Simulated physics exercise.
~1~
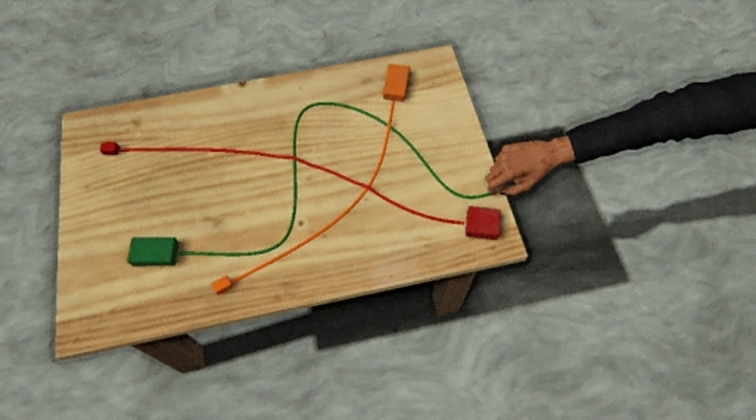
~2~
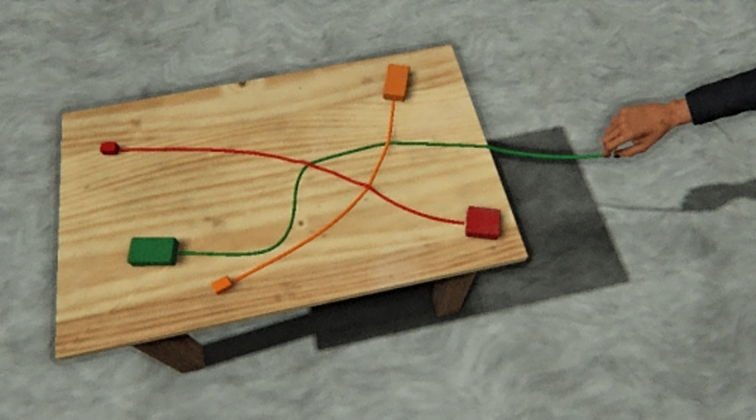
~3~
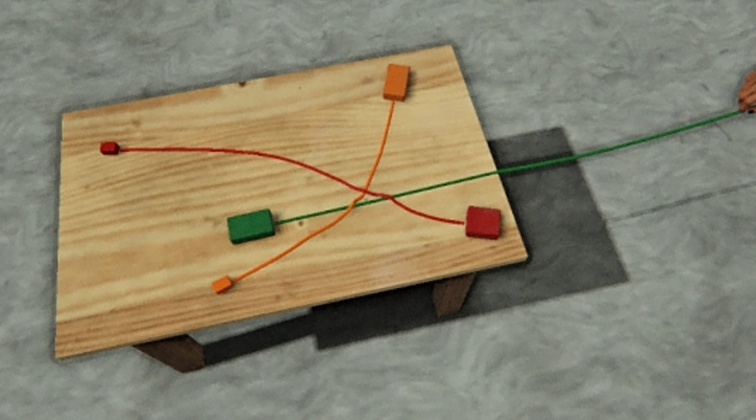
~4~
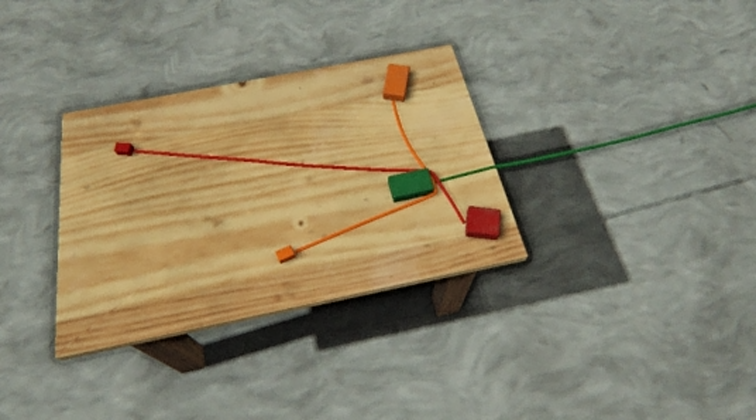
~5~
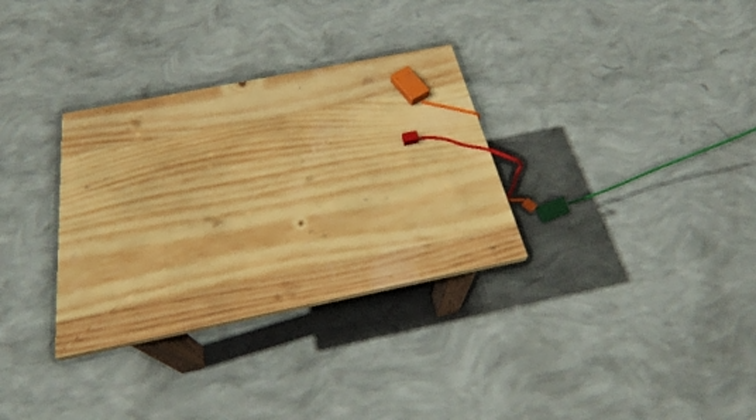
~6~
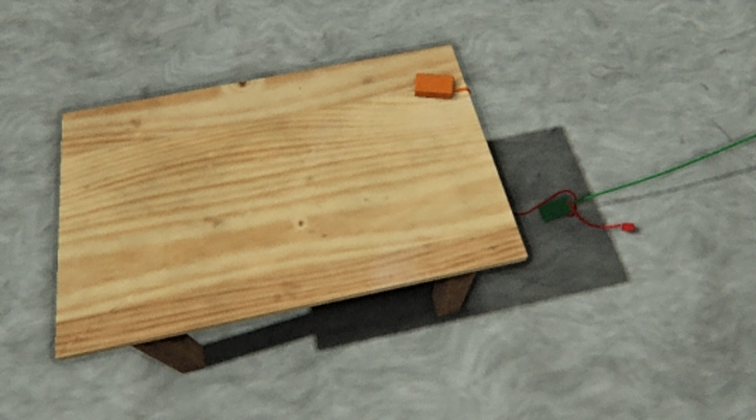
In the video, a hand pulls a green cable rightward across a wooden table where red, orange and green cables cross; the green charger snags the others, dragging the red cable and charger over the edge with it, while the orange charger shifts but stays on top.
